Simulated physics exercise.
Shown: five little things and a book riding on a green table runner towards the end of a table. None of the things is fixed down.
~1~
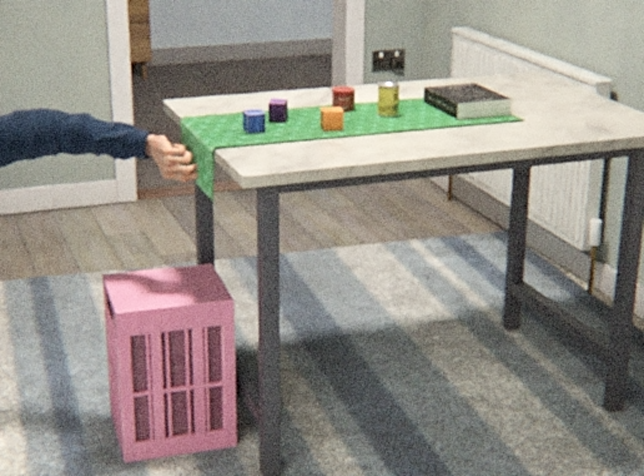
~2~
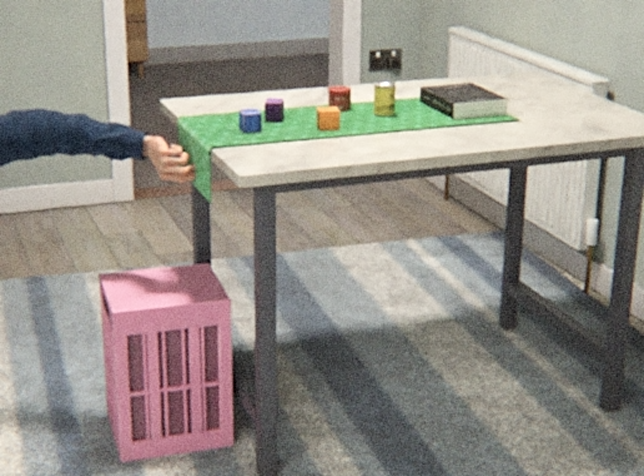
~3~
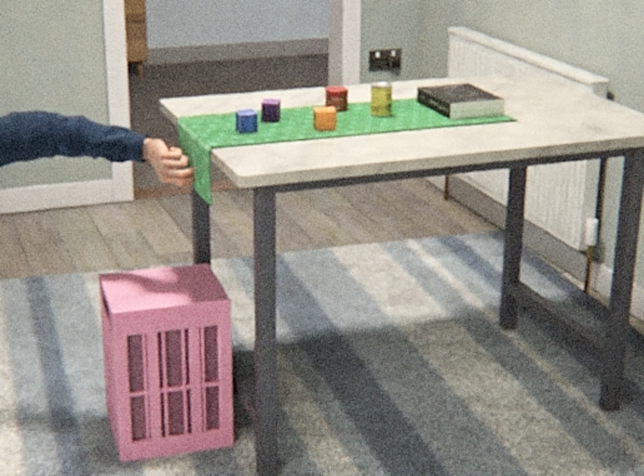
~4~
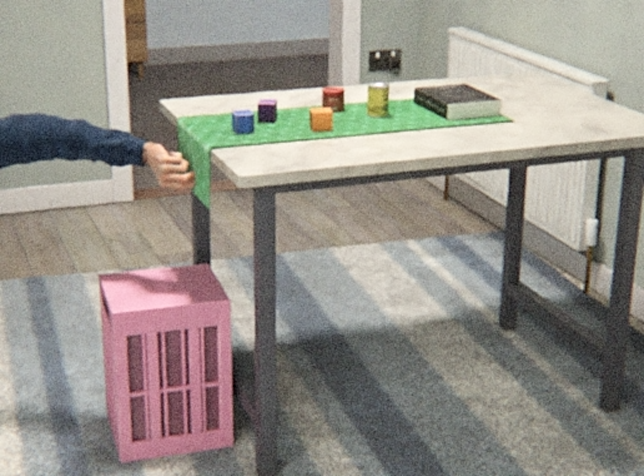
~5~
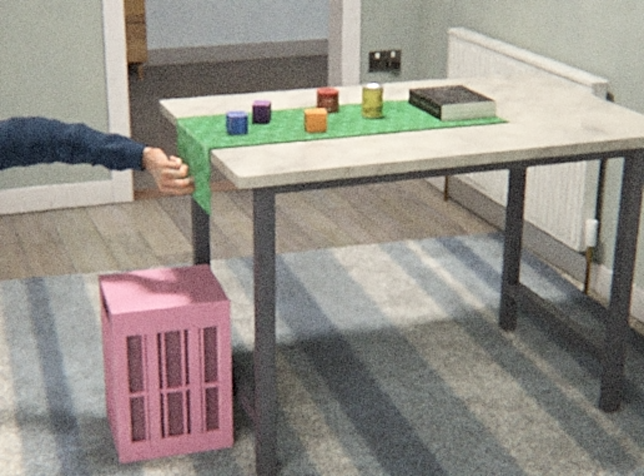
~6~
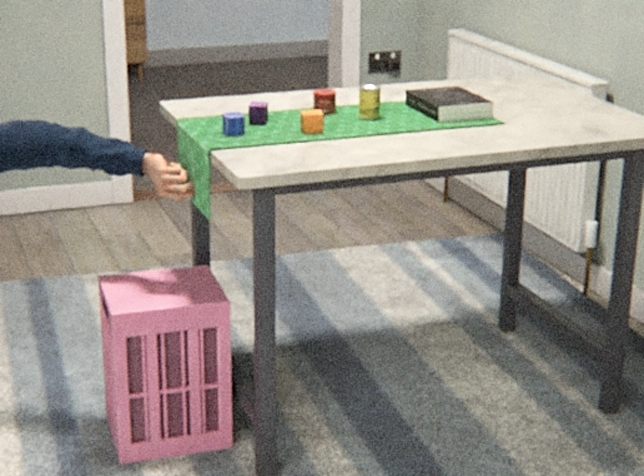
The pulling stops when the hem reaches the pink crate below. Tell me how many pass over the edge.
Only two fail to stay up.
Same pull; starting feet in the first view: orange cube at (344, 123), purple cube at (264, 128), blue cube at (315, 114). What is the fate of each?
Orange cube - stays aboard. Purple cube - leaves the top. Blue cube - stays aboard.
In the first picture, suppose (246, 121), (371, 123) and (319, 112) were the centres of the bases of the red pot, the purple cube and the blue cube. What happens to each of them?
Each in turn: The red pot goes down, the purple cube stays aloft, the blue cube stays aloft.
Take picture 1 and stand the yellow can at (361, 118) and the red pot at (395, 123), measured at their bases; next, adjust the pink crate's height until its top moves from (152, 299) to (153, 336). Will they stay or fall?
Result: Yellow can still there, red pot still there.
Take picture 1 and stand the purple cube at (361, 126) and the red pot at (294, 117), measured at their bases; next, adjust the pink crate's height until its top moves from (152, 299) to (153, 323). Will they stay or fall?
Purple cube: Safe; red pot: Lost.
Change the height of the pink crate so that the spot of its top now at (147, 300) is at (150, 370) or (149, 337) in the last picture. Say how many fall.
First case 4, second case 3.
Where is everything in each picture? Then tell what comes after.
The first picture shows hem (214, 203); blue cube (254, 111); purple cube (278, 101); orange cube (332, 109); red pot (344, 89); yellow can (389, 84); top of the crate (152, 299).
The second picture shows hem (211, 203); blue cube (250, 111).
The third picture shows hem (212, 207); purple cube (271, 101).
The fourth picture shows hem (210, 211); orange cube (321, 110); top of the crate (148, 299).
The fifth picture shows hem (211, 216); red pot (328, 90).
The sixth picture shows hem (209, 221); blue cube (233, 114); purple cube (258, 103); orange cube (312, 112); red pot (325, 91); yellow can (370, 87).
Soon after, hem near (194, 260); blue cube gone.
Then, hem on the crate; blue cube and purple cube gone.
At rest, hem on the crate; blue cube and purple cube gone. The count of fallen things is two.
